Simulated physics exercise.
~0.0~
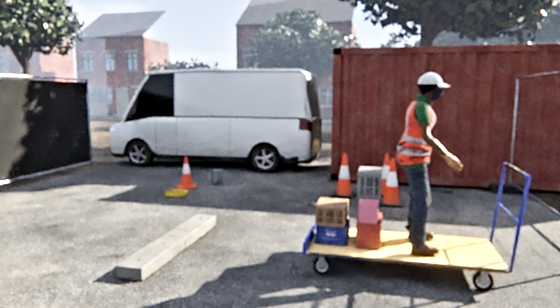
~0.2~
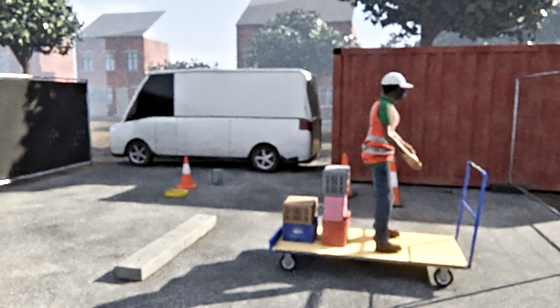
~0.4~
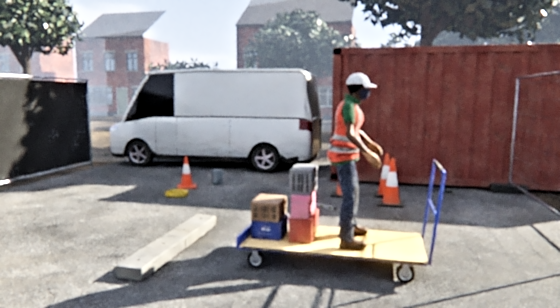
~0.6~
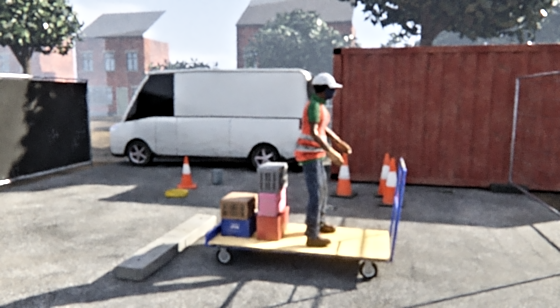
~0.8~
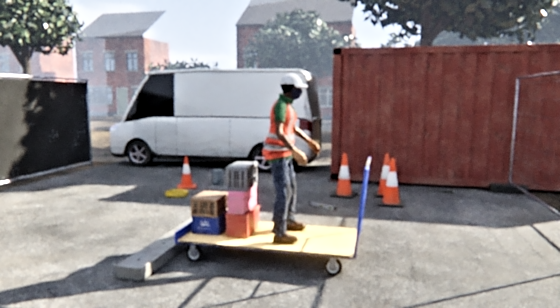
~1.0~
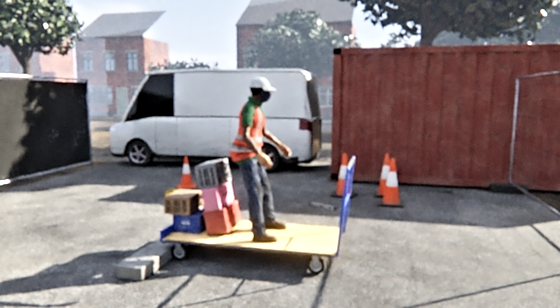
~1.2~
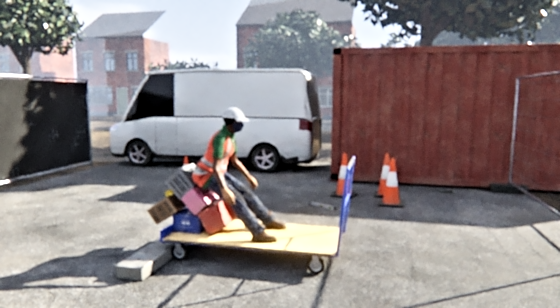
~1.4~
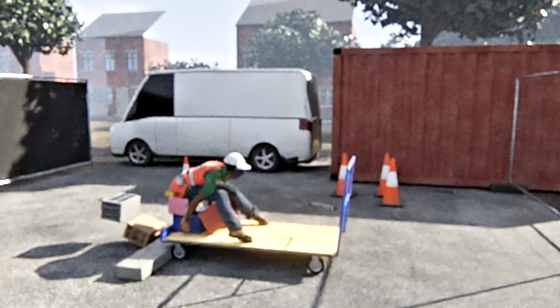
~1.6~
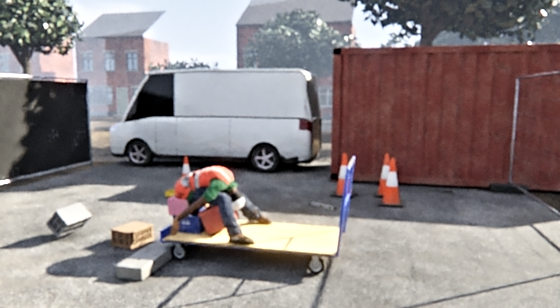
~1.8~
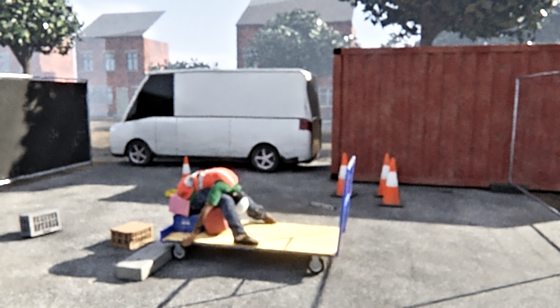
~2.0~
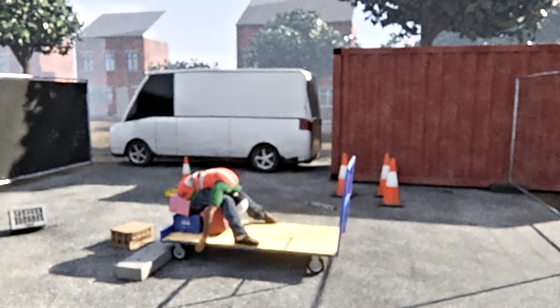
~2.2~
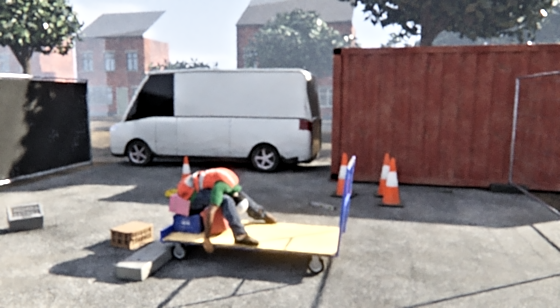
A yellow-decked platform trolley rolls leftward across a paved yard, seen from the side by a still camera, with a white van, orange cones and a red container behind. A worker in an orange vest and white cap stands on it behind stacked boxes, brown on blue and grey over pink over red. The trolley stops against a concrete kerb, and the stacks tip left as the worker drops backward onto them. The brown and grey crates tumble to the ground, the grey one farther left. The worker ends slumped on the deck among the remaining boxes.
